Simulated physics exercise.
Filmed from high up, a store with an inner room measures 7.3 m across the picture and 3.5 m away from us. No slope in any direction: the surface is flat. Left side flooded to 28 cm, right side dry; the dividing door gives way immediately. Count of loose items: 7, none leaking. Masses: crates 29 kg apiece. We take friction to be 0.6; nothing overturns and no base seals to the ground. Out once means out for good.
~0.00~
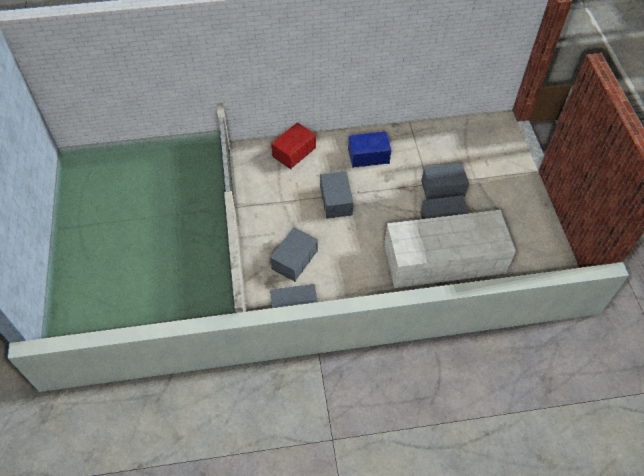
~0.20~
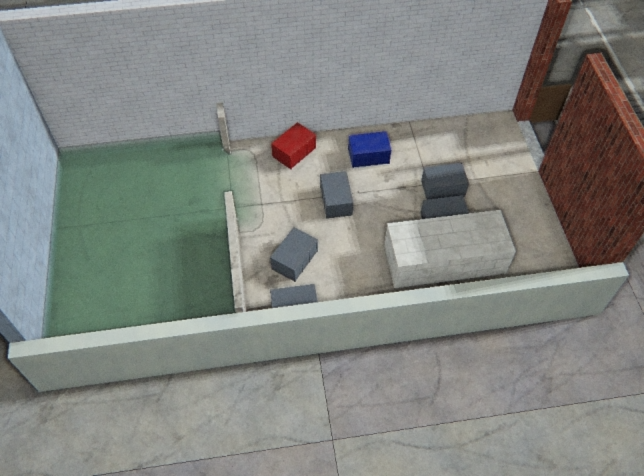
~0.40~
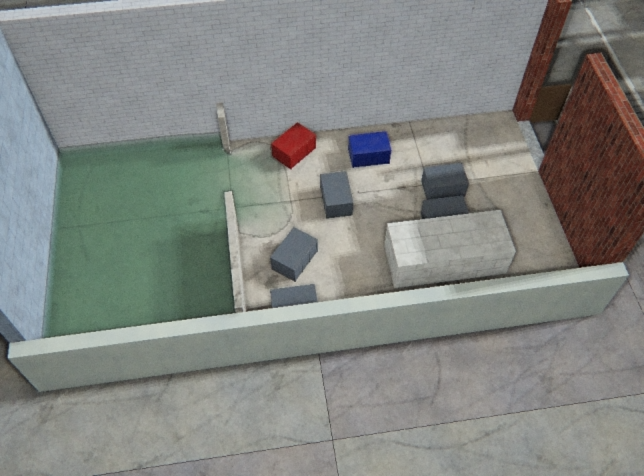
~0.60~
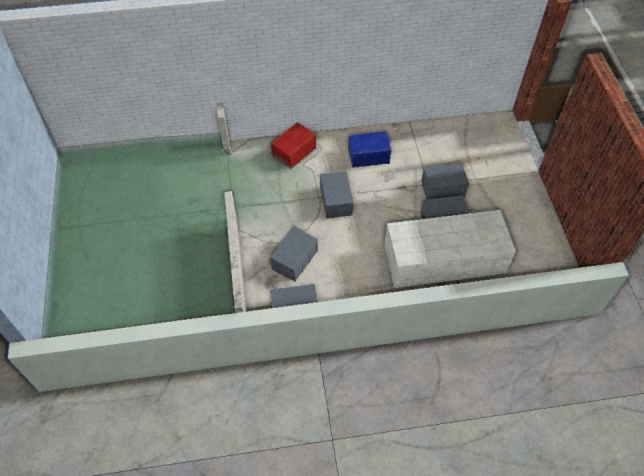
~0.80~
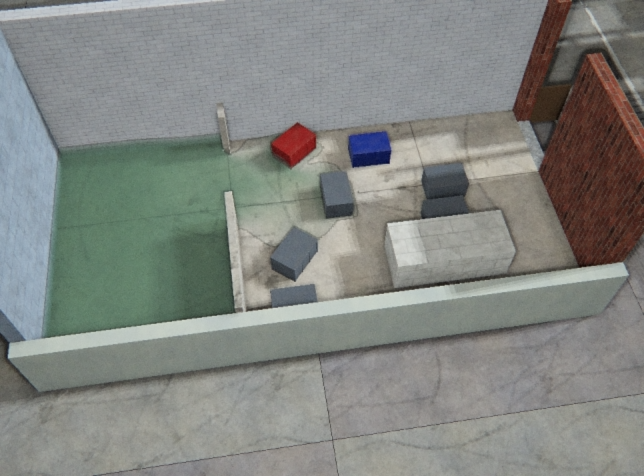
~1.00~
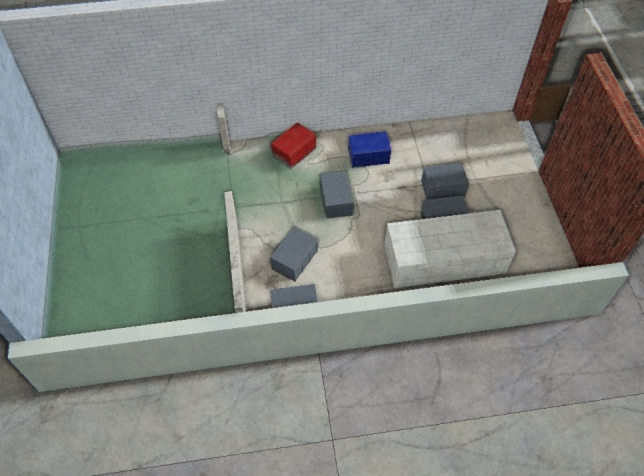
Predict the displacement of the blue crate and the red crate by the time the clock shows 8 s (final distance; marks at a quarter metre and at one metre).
Obs: Blue crate - large displacement; red crate - large displacement.
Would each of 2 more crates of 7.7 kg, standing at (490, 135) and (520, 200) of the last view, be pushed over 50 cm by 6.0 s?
Beyond, then within.
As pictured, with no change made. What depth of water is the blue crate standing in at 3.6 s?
Roughly 9 cm at that moment.
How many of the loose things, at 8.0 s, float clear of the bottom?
It comes to 1 of them.
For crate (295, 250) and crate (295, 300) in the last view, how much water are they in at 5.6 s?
Depth approx. 4 cm / 7 cm.
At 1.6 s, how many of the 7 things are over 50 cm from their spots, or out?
Count: 0.
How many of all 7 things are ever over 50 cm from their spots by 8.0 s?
My count gives 3.
After 1.6 s the blue crate is near (370, 143), 0.0 m from its start, aground; the red crate is near (299, 138), 0.1 m from its start, aground; 0 of 7 are out; 0 afloat.
After 3.6 s the blue crate is near (394, 138), 0.4 m from its start, aground; the red crate is near (367, 153), 1.2 m from its start, afloat; 0 of 7 are out; 1 afloat.
After 5.6 s the blue crate is near (462, 140), 1.4 m from its start, aground; the red crate is near (431, 149), 2.1 m from its start, aground; 0 of 7 are out; 1 afloat.
After 8.0 s the blue crate is near (476, 142), 1.6 m from its start, aground; the red crate is near (442, 146), 2.3 m from its start, aground; 0 of 7 are out; 1 afloat.
